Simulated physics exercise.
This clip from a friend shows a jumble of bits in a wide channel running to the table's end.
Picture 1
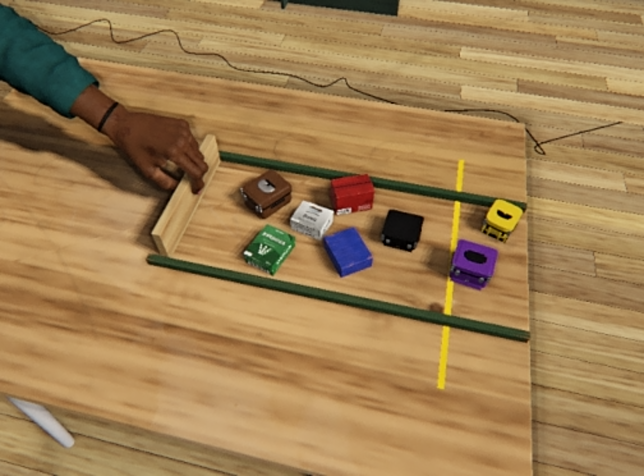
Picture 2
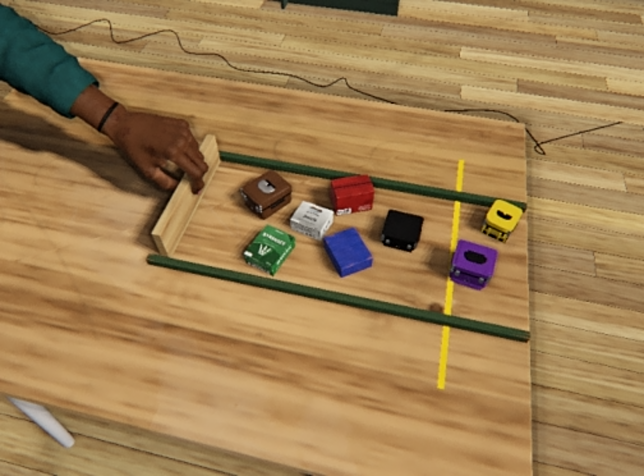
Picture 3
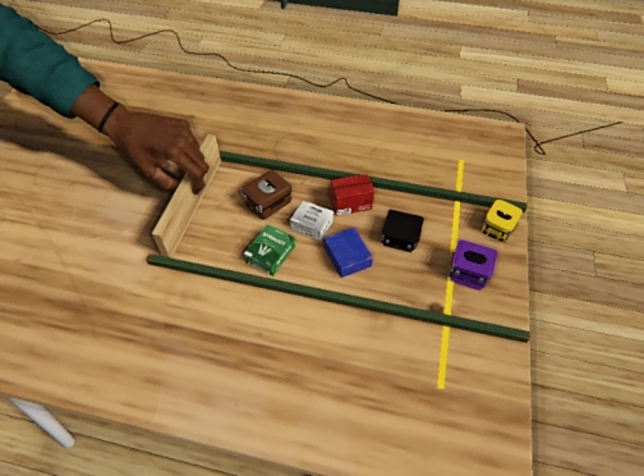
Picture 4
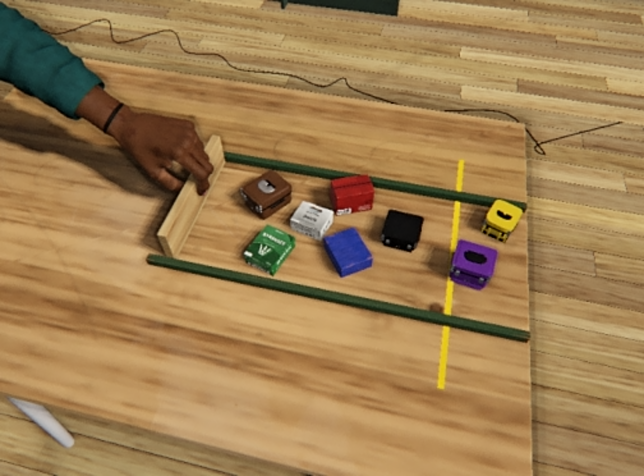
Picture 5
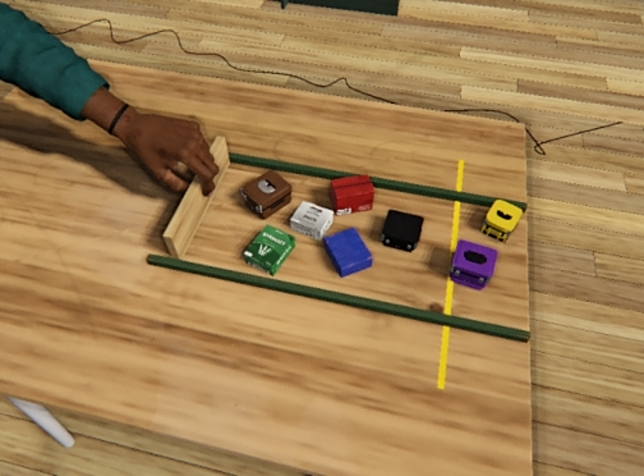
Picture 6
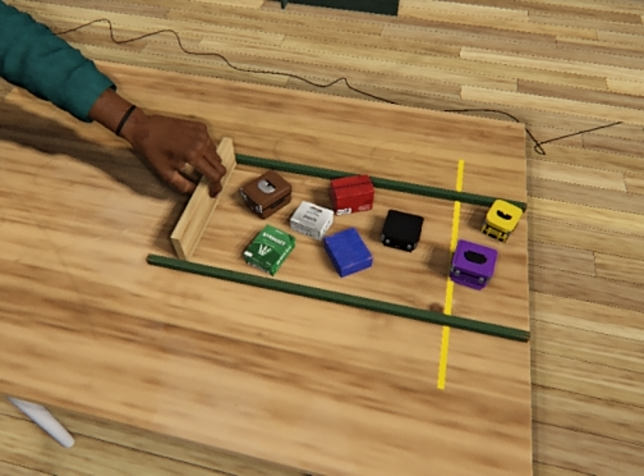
A hand in a teal sleeve held a wooden board upright between two green rails, then slid it slightly right toward some small coloured boxes and cases, which stayed still on the table.
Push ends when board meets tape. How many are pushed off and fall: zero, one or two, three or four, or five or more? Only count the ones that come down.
Turns out one or at most two get shoved off the end.
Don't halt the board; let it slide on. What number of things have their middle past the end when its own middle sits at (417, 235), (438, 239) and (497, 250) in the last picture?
Taking the three positions in turn, the counts come to 0, 1 and 5.
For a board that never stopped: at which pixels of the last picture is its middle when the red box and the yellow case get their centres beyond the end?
The middle would be close to (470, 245) and then close to (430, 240).
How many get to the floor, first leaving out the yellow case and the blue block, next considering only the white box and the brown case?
The counts: 0 and 1.
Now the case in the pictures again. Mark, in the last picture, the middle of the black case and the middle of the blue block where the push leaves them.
The first comes to rest at (515, 244), and the second at (506, 307).
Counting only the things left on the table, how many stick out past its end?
Count: 2.
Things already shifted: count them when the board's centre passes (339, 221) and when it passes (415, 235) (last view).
Well, it's 6 at the first one and 8 at the second.
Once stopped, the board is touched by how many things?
It's 2 of them.
Soon after, none off yet; yellow case at rest near (501, 222); purple case at rest near (472, 265); black case at rest near (402, 232).
At rest, the number that fall off is one or two; fallen, purple case and yellow case.
